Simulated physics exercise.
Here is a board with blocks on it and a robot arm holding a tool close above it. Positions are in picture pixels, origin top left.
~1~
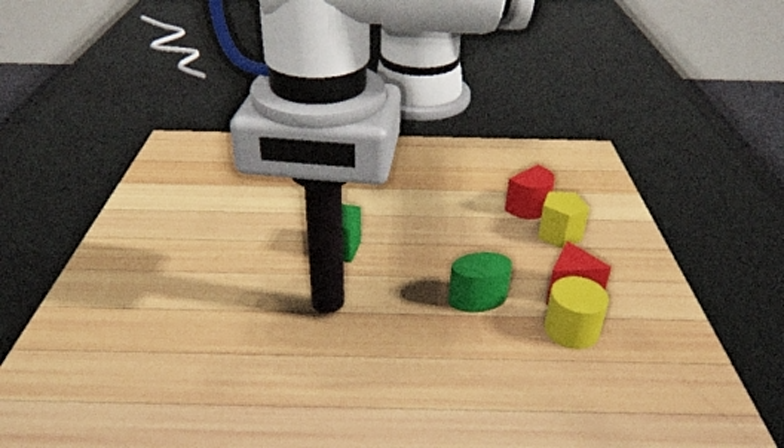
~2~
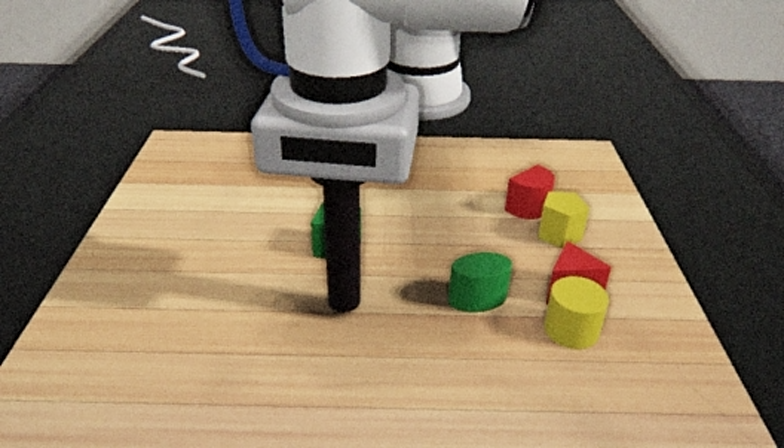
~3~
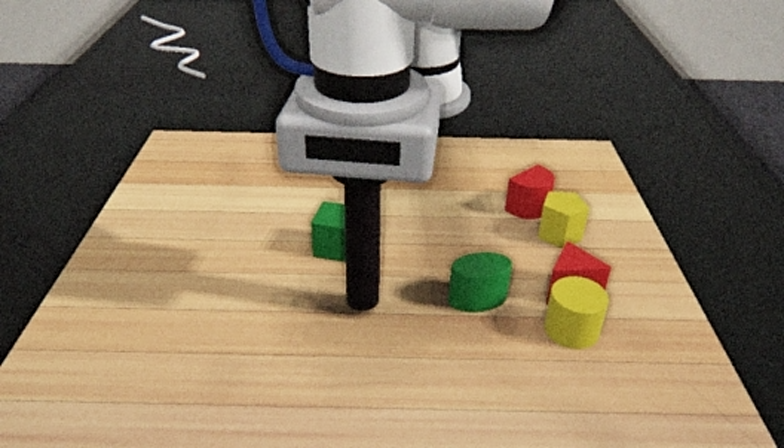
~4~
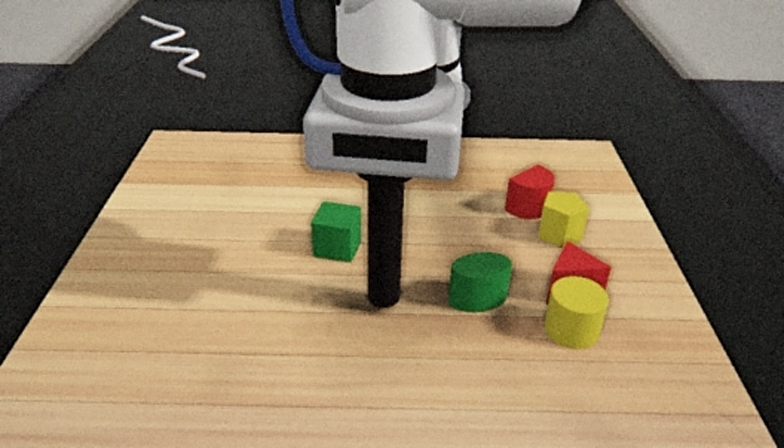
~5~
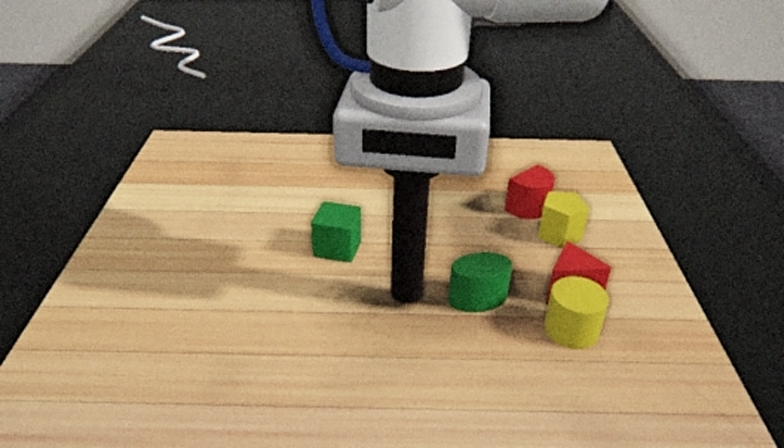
The footage shows a robot arm holding a dark rod over a wooden board with green, red and yellow blocks; the rod moves steadily right, past a green cube and closer to a green elliptical block, while the blocks stay still.
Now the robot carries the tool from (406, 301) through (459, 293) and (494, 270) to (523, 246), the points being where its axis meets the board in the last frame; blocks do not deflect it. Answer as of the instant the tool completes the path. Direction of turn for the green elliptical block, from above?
Seen from above, its turn is clockwise.
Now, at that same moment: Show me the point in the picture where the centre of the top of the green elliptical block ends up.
My prediction: (537, 255).
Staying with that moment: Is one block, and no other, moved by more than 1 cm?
Yes, that is what happens.
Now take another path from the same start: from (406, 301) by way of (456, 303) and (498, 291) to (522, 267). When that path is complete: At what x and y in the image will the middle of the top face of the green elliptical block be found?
Somewhere near (574, 238).
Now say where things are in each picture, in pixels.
The first picture shows lower end of the tool at (328, 303), tops of blocks, green elliptical block at (482, 264), yellow five-sided block at (566, 202), red triangular block at (578, 259).
The second picture shows tool at (344, 302), blocks as before.
The third picture shows tool at (363, 301), blocks as before.
The fourth picture shows tool at (384, 298), blocks as before.
The fifth picture shows tool at (407, 293), green elliptical block at (482, 264), yellow five-sided block at (566, 202), red triangular block at (578, 259).
The first path, step by step. One third of the way, tool at (460, 285); green elliptical block at (511, 262).
Two thirds of the way, tool at (497, 261); green elliptical block at (537, 256), turned 65° clockwise; red triangular block at (583, 261), turned 15° anticlockwise.
At the end, tool at (524, 239); green elliptical block at (537, 255), turned 65° clockwise; yellow five-sided block not moved; red triangular block at (583, 261), turned 15° anticlockwise.
